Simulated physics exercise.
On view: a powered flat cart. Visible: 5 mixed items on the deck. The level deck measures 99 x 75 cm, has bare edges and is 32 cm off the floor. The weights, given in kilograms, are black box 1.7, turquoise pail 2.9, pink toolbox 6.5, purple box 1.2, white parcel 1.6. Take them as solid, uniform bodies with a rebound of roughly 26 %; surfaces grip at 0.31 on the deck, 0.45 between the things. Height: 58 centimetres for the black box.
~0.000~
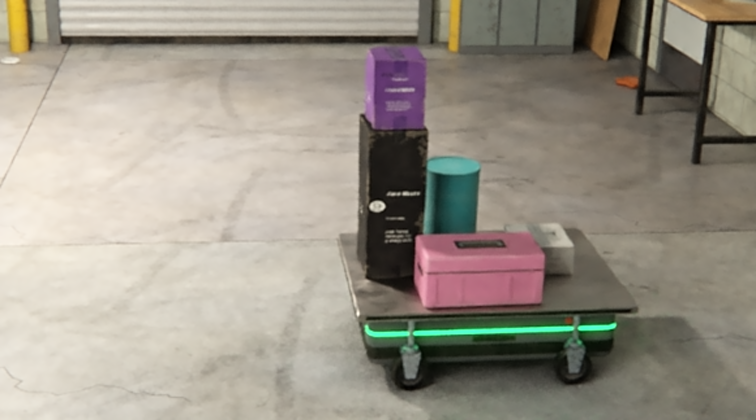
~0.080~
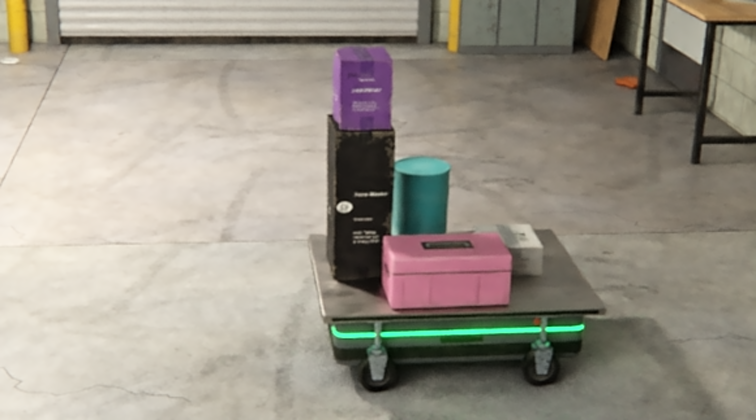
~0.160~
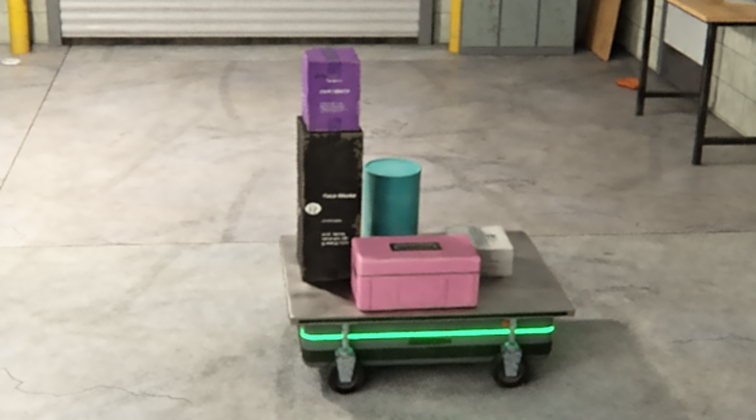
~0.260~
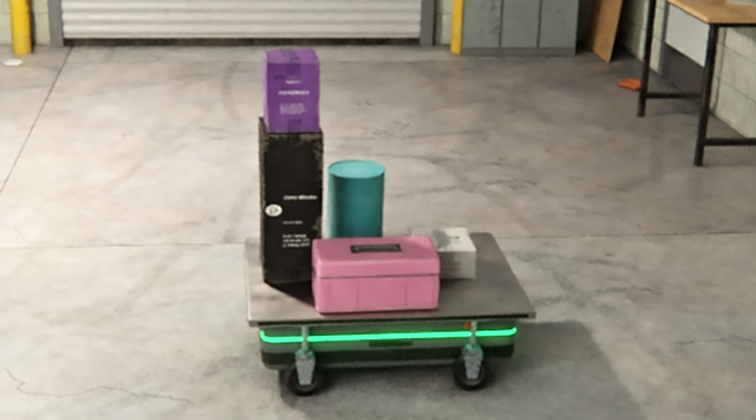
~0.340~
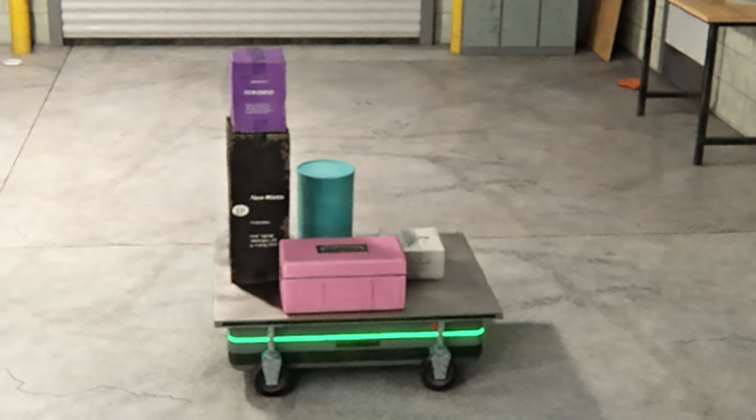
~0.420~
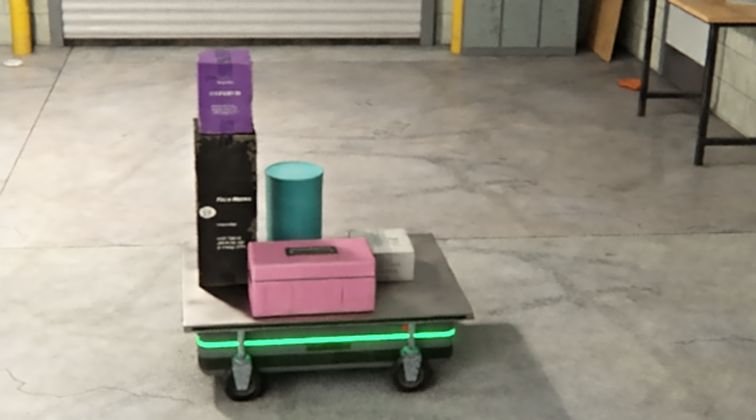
A flat cart carrying boxes, a pail and a pink toolbox rolls left across the floor.
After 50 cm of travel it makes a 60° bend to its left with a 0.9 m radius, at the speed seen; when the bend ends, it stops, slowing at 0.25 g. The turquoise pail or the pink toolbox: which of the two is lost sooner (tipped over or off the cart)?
The object mentioned first goes first, namely the turquoise pail.
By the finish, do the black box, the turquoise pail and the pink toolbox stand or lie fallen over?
Well, the black box tumbles down, the turquoise pail tumbles down, and the pink toolbox holds steady.
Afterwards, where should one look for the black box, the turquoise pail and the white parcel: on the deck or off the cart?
Final state - the black box ends out of bounds; the turquoise pail ends out of bounds; the white parcel stays within bounds.
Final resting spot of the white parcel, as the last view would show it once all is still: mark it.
It ends up at about (44, 396).
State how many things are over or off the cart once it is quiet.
Altogether, 3.
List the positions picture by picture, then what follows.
The first picture shows cart 0 cm along; turquoise pail (450, 205); pink toolbox (479, 269).
The second picture shows cart 12 cm along; white parcel (507, 250); black box (359, 196).
The third picture shows cart 24 cm along; purple box (331, 89); white parcel (478, 251).
The fourth picture shows cart 39 cm along; black box (290, 199); purple box (291, 90).
The fifth picture shows cart 51 cm along; white parcel (410, 253); black box (258, 199).
The sixth picture shows cart 63 cm along; turquoise pail (294, 211); pink toolbox (311, 277).
After 0.82 s, cart 123 cm along, turned 37°; turquoise pail and purple box now off the cart; pink toolbox slid 8 cm near (192, 315); black box leaning 28°.
After 1.22 s, cart 183 cm along, turned 60°; black box now off the cart; pink toolbox slid 8 cm near (118, 393); white parcel slid 3 cm.
By the end (2.3 s), off the cart, black box, turquoise pail and purple box; the other 2 in place, give or take 10 cm. Turquoise pail went at 0.82 s; pink toolbox was never lost.
